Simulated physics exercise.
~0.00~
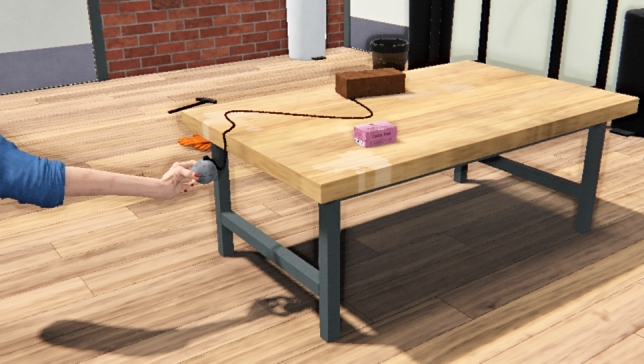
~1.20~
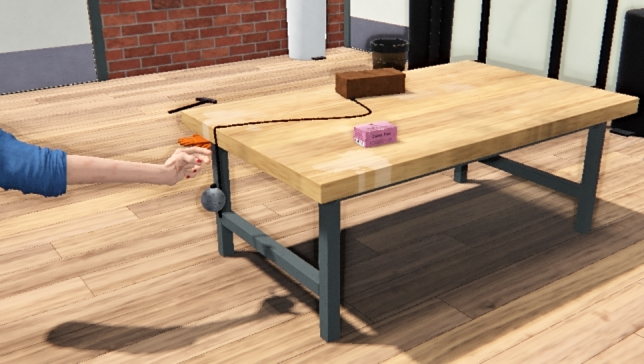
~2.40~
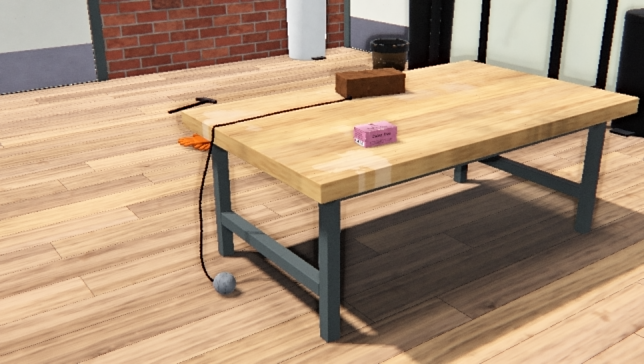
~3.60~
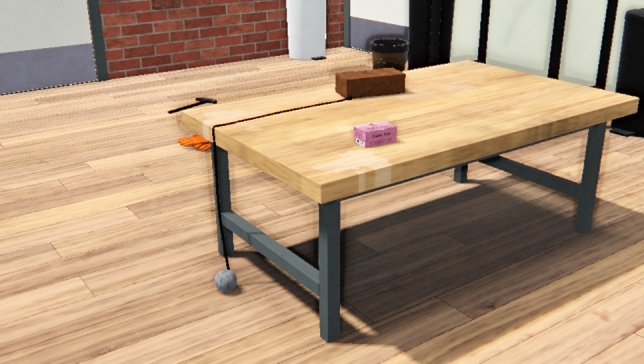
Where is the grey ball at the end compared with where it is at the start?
At the start the grey ball is held in the hand beside the left end of the tabletop. At the end it is down on the floor near the table's left legs, with the cord running up to the table edge.
